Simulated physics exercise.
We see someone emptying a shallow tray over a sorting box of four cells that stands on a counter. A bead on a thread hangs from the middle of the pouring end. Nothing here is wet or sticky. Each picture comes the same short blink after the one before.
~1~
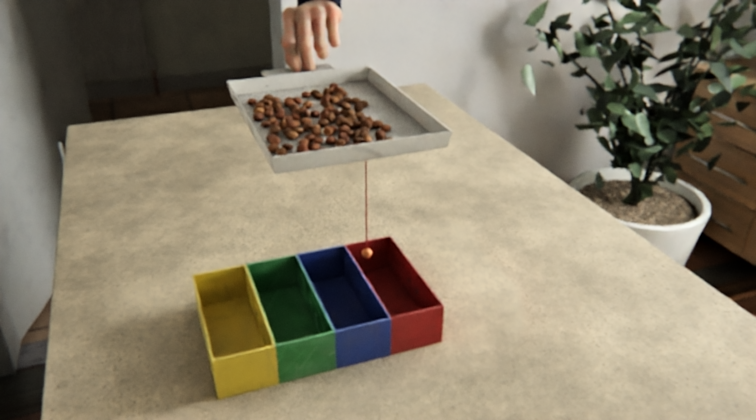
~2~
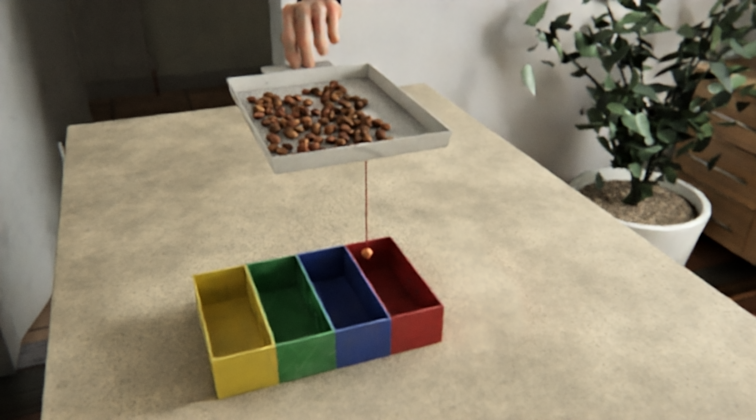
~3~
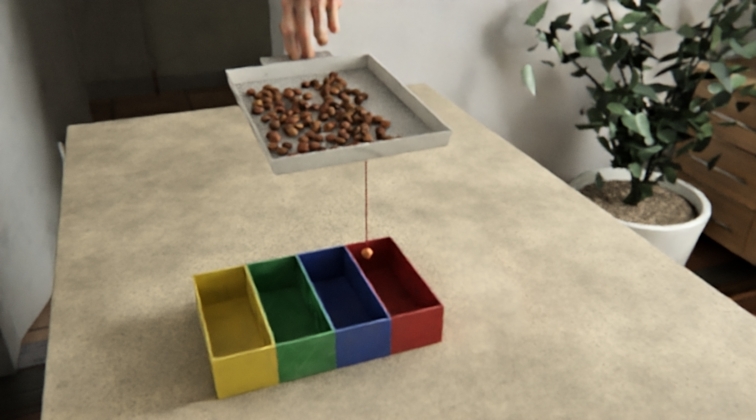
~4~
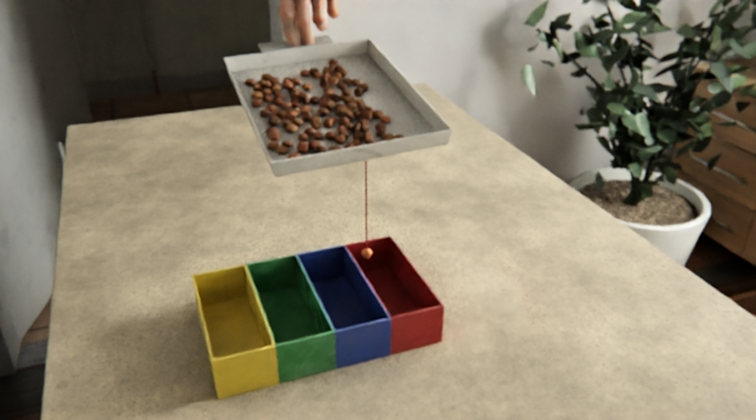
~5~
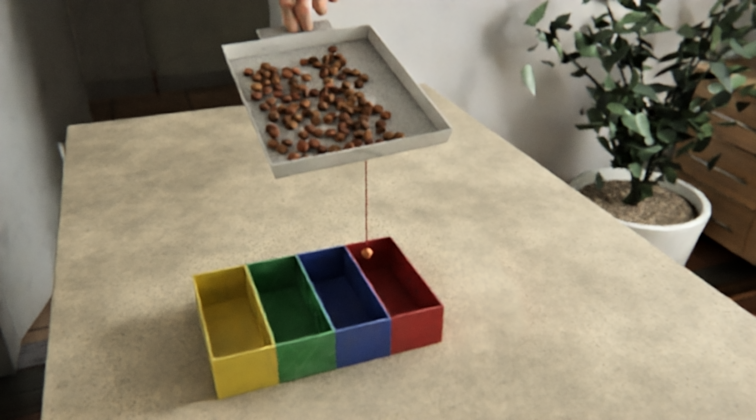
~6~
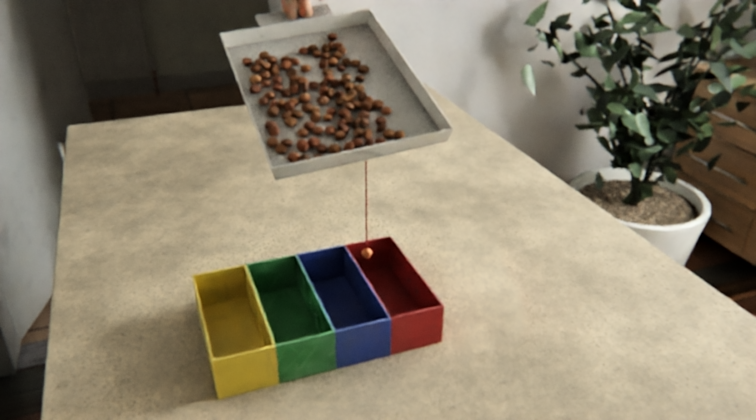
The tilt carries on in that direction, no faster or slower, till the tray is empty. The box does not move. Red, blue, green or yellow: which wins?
Most goes to the green cell.
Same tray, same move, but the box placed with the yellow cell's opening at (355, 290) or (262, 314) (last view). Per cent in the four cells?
Roughly 40 per cent, and 100 per cent.
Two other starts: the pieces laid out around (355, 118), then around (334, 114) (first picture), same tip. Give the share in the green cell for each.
In turn 30 and 50 in a hundred.
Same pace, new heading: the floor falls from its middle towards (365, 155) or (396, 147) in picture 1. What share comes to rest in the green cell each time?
In turn 20 and 0 in a hundred.
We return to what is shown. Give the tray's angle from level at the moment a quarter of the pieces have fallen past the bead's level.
Around 105° of tilt.
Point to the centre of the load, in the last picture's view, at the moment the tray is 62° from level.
Around (325, 123).
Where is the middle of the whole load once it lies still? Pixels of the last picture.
Close to (315, 335).
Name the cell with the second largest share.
Next in line is the cell in blue.
Soon after the last picture, tray tipped steeply; all on the tray.
A little later, tray tipped past a quarter turn; about two thirds on the tray; a small part in the blue cell; a small part in the green cell; a stray few in the yellow cell; about a quarter falling or outside the box.
Later still, tray tipped past a quarter turn; about half in the green cell; about a quarter in the blue cell; a small part in the red cell; a stray few in the yellow cell; a stray few falling or outside the box.
At rest, tray tipped past a quarter turn; about half in the green cell; about a quarter in the blue cell; a small part in the red cell; a stray few in the yellow cell; a stray few outside the box.
